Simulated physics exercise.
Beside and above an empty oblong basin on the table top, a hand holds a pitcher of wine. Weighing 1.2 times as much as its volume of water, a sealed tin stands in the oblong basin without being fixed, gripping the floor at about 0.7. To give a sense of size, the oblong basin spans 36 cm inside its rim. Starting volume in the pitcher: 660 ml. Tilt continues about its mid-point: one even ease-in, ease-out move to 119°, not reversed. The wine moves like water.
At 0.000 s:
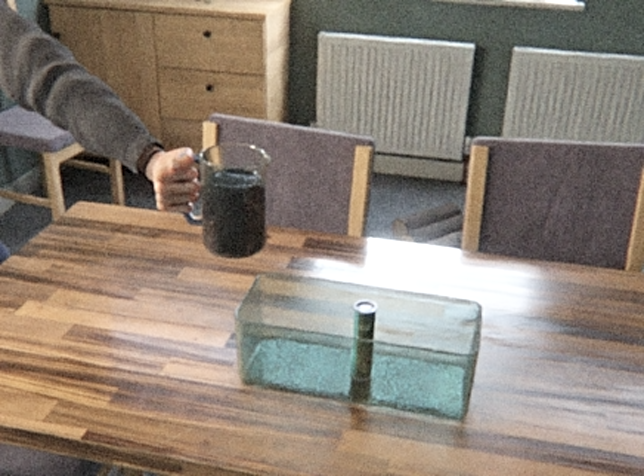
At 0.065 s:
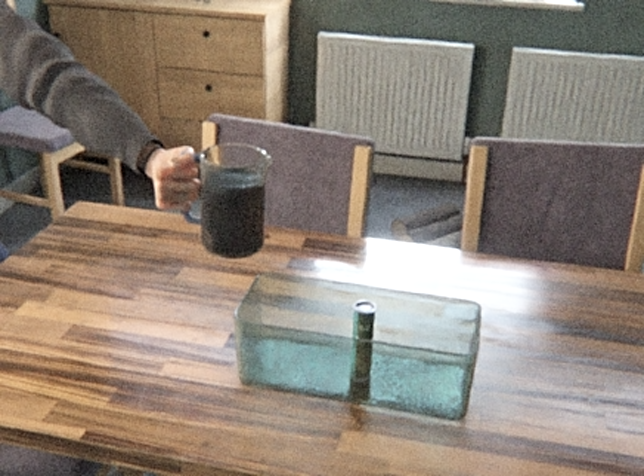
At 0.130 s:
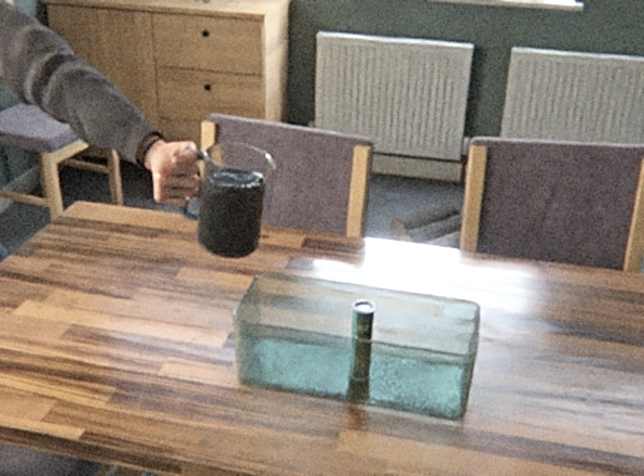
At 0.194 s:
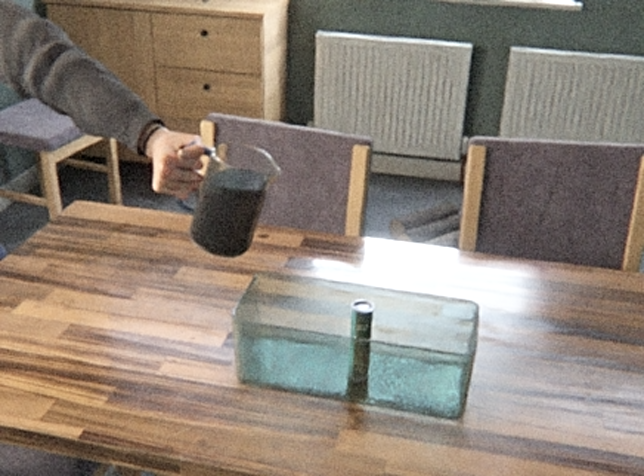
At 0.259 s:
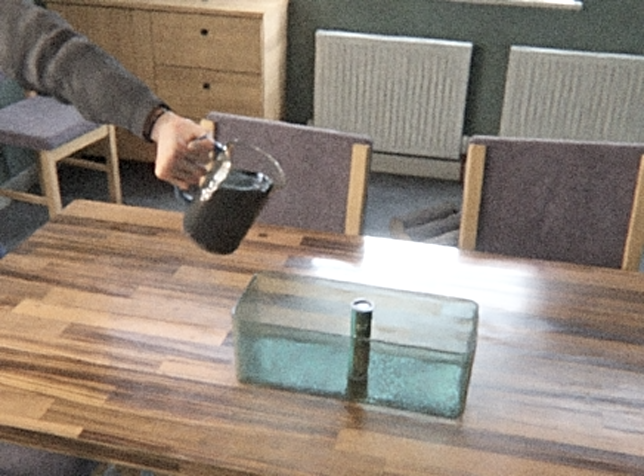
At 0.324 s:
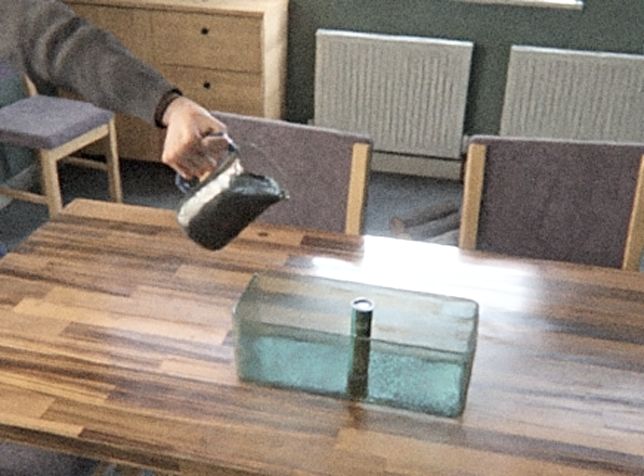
On a wooden table in a room with chairs and radiators, a hand holds a glass pitcher of dark liquid above and beside a clear oblong basin with a tin in it, steadily tilting the pitcher to the right.
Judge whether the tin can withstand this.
Most probably it will stay balanced.
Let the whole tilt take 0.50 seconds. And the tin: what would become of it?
The tin stays on its base.
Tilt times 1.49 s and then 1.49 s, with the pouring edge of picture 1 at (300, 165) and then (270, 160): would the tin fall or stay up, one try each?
In the first try it comes down; in the second it remains standing.
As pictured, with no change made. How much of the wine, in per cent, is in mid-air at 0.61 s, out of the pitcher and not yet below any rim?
Roughly 24 percent.
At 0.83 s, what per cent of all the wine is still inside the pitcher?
12 per cent or thereabouts.
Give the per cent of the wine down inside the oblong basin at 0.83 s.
Some 72 per cent.
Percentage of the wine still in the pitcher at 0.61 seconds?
Roughly 66 percent.
After 0.61 s the tilt is 105° and 65 per cent is still to pour; the tin stands where it began.
After 0.83 s the tilt is 119° and 12 per cent is still to pour; the tin stands where it began.
After 1.05 s the tilt is 119° and 0 per cent is still to pour; the tin stands where it began.
After 1.29 s the tilt is 119° and 0 per cent is still to pour; the tin stands where it began.
In the end the tin stands where it began.
